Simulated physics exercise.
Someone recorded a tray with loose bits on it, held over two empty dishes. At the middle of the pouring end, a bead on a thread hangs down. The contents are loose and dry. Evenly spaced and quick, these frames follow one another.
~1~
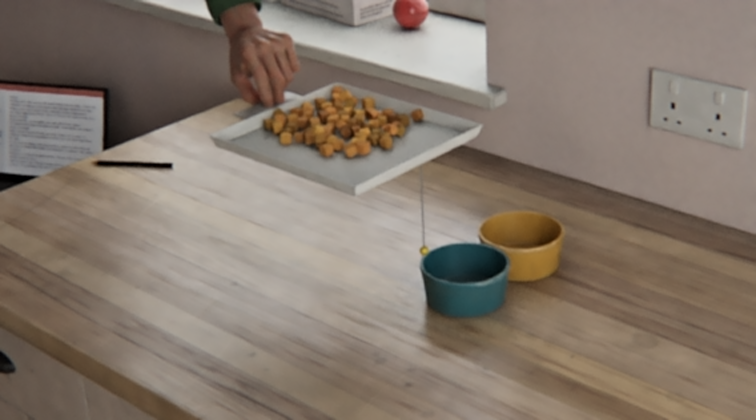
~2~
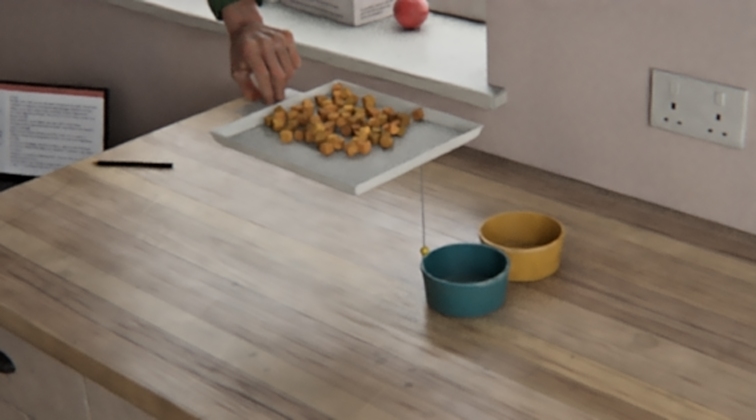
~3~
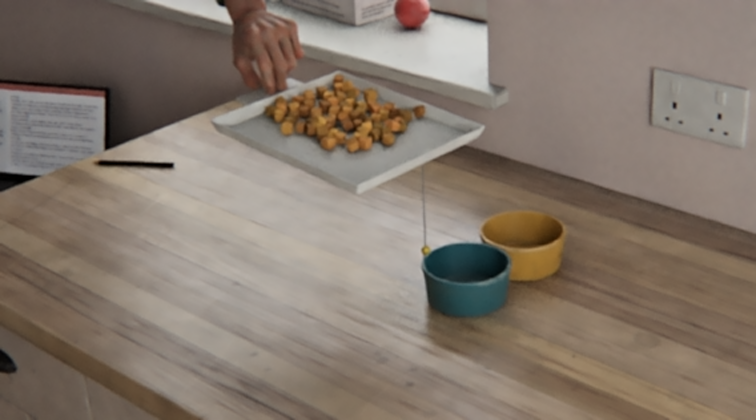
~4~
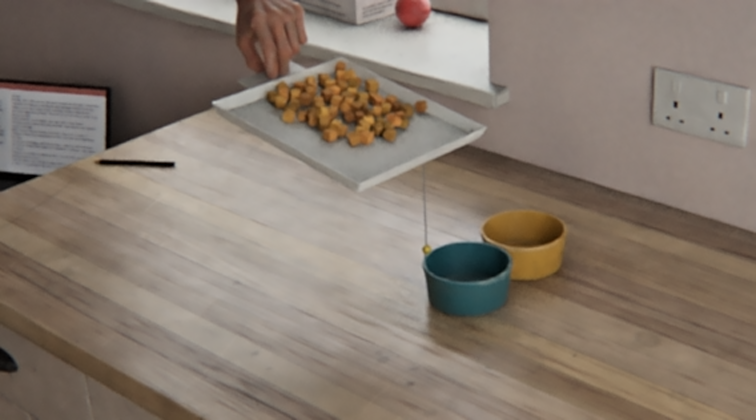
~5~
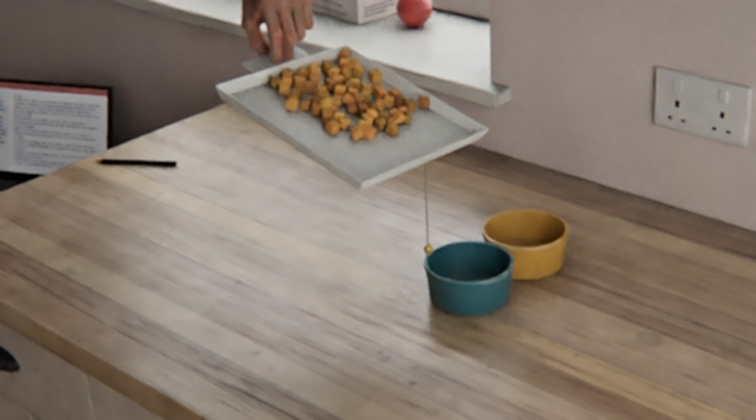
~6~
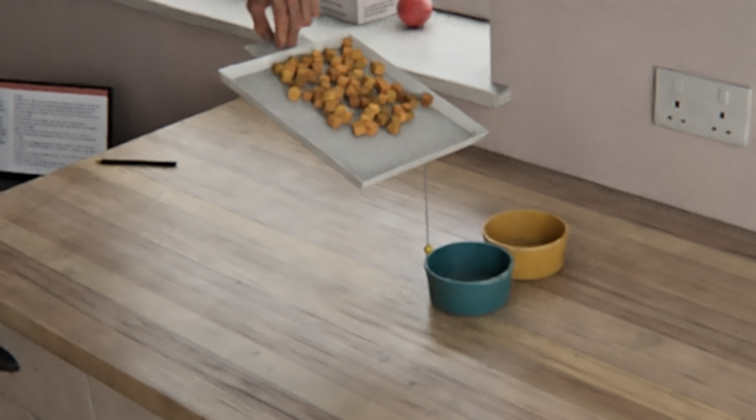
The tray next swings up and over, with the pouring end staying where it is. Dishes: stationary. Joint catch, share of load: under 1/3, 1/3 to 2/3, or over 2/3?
The catch totals above the two-thirds mark.
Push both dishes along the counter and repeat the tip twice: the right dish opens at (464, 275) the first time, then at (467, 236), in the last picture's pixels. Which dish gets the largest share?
The first try: The dish on the right. The second: The dish on the right.
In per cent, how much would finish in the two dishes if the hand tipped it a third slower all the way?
I'd put it at some 80 per cent.
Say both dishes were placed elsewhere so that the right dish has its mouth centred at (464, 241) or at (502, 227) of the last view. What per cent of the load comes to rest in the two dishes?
Roughly 30 per cent, then roughly 60 per cent.
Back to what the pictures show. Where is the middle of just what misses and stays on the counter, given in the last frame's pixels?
Its middle is at roughly (515, 346).
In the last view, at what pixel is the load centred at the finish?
Close to (481, 284), more or less.
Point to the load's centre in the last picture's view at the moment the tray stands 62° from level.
Roughly at (449, 134).
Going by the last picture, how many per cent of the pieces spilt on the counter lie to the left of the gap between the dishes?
Roughly 70 in a hundred.
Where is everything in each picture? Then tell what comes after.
The first picture shows corners of the pouring end at (355, 184) and (476, 125), level; middle of the load at (342, 126), croutons; left dish at (499, 290); right dish at (554, 255); bead on its thread at (424, 251).
The second picture shows corners of the pouring end at (355, 184) and (476, 126), level; middle of the load at (342, 125).
The third picture shows corners of the pouring end at (357, 182) and (478, 126), tipped barely, lowest at the right corner; middle of the load at (344, 118).
The fourth picture shows corners of the pouring end at (359, 180) and (480, 127), tipped a little, lowest at the right corner; middle of the load at (346, 109).
The fifth picture shows corners of the pouring end at (362, 179) and (482, 128), tipped a little, lowest at the right corner; middle of the load at (349, 101).
The sixth picture shows corners of the pouring end at (363, 178) and (483, 130), tipped clearly, lowest at the right corner; middle of the load at (351, 93); left dish at (503, 288); right dish at (559, 254).
Soon, tray tipped steeply; most on the tray; a stray few in the right dish; a small part in the air.
A while on, tray tipped right over; a small part on the tray; about a third in the left dish; about a quarter in the right dish; a small part outside both; a small part in the air.
Towards the end, tray tipped past a quarter turn; about half in the left dish; about a third in the right dish; about a quarter outside both.
Finally, tray tipped past a quarter turn; about half in the left dish; about a third in the right dish; about a quarter outside both.
